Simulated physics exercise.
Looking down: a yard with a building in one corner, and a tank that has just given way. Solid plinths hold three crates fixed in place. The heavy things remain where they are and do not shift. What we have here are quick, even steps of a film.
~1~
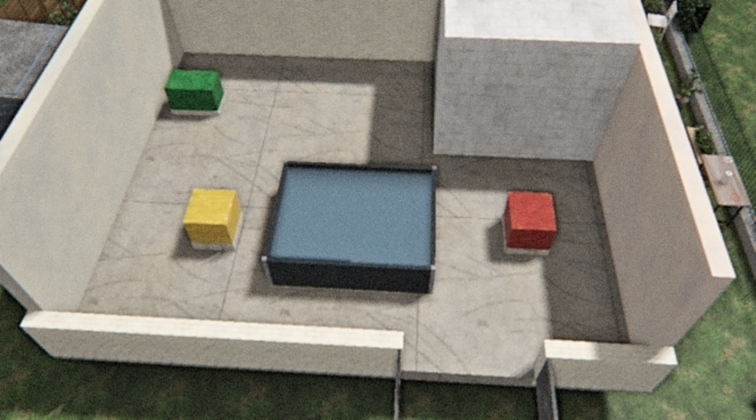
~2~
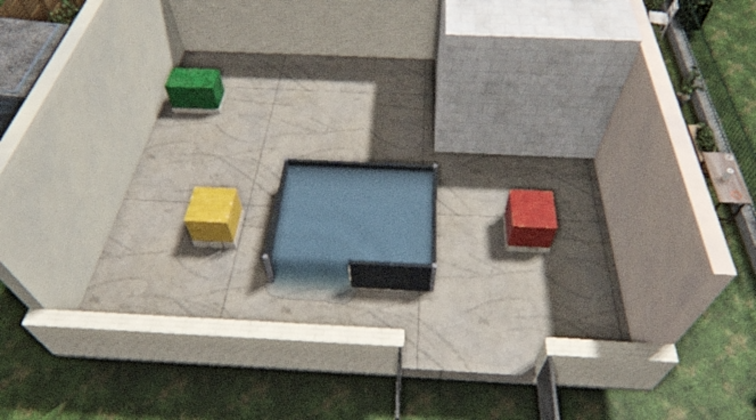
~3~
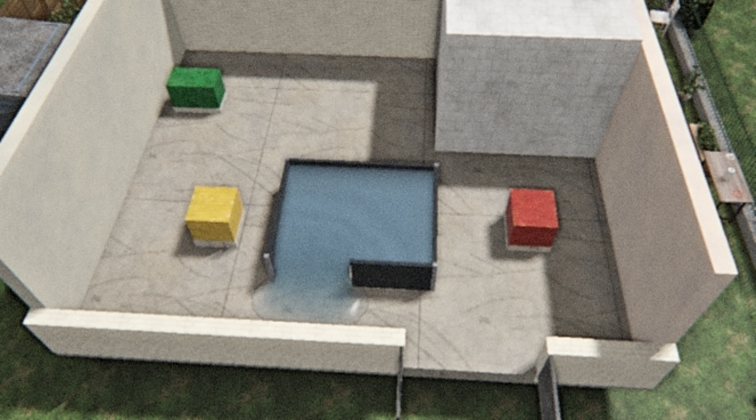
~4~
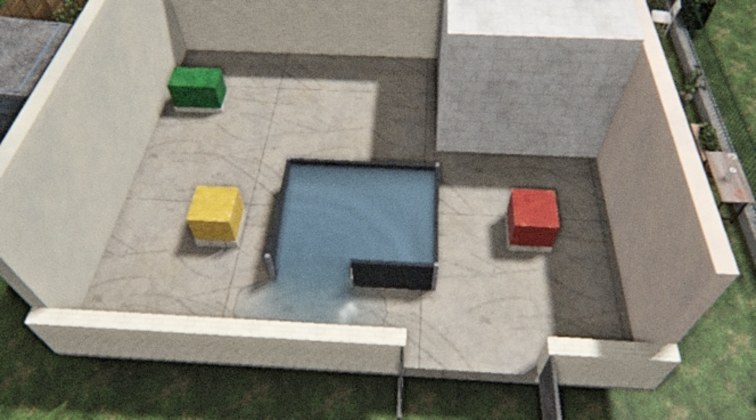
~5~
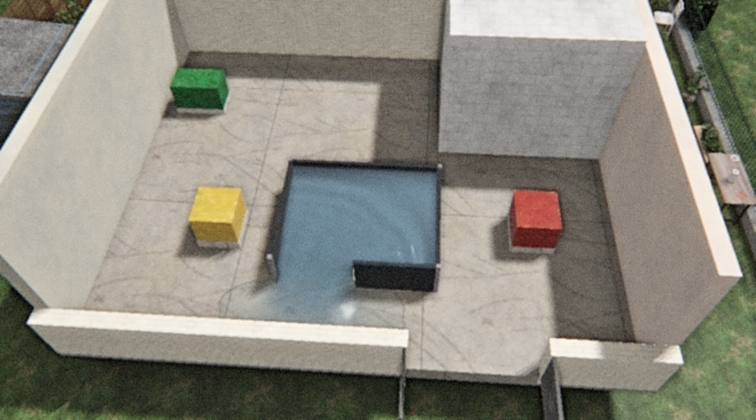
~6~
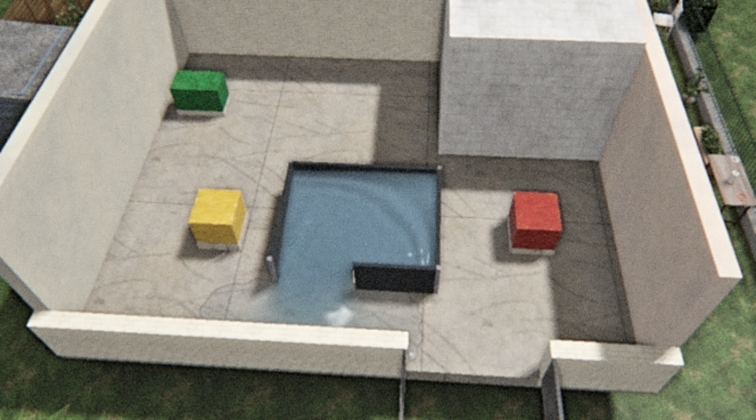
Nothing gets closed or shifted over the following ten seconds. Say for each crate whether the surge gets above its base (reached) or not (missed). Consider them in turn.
Result: The green crate is not missed by the water this time; the yellow crate is missed by the water this time; the red crate is missed by the water this time.
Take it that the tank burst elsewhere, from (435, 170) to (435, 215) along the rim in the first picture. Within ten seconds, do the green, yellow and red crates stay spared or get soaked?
Green crate is not reached; yellow crate is not reached; red crate is reached.
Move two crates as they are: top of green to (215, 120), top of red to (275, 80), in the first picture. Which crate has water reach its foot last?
My pick is the red-painted one.
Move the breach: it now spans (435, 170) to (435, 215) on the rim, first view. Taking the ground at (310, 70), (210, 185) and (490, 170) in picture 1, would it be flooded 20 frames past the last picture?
One by one, they turn out not soaked, not soaked and drenched.
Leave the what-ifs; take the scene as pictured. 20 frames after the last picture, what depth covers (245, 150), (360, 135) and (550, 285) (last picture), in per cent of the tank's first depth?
In the order asked, some 0, 0 and 6 in a hundred.
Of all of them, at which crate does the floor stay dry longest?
The answer here is the one in green.
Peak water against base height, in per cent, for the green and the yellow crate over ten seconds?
Around 160 in a hundred for the first and 40 in a hundred for the second.
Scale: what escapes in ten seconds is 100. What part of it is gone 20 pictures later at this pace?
Share gone by then: About 25 %.
A moment on, water covers 15 % of the floor; the green crate not reached, the yellow crate not reached, the red crate not reached.
Next, water covers 30 % of the floor; the green crate not reached, the yellow crate water round its plinth, the red crate water round its plinth.
Then, water covers 45 % of the floor; the green crate water round its plinth, the yellow crate water round its plinth, the red crate water round its plinth.
Later, water covers 75 % of the floor; the green crate water round its plinth, the yellow crate water round its plinth, the red crate water round its plinth.
In the end, water covers 100 % of the floor; the green crate was topped, the yellow crate stayed above the water, the red crate stayed above the water.
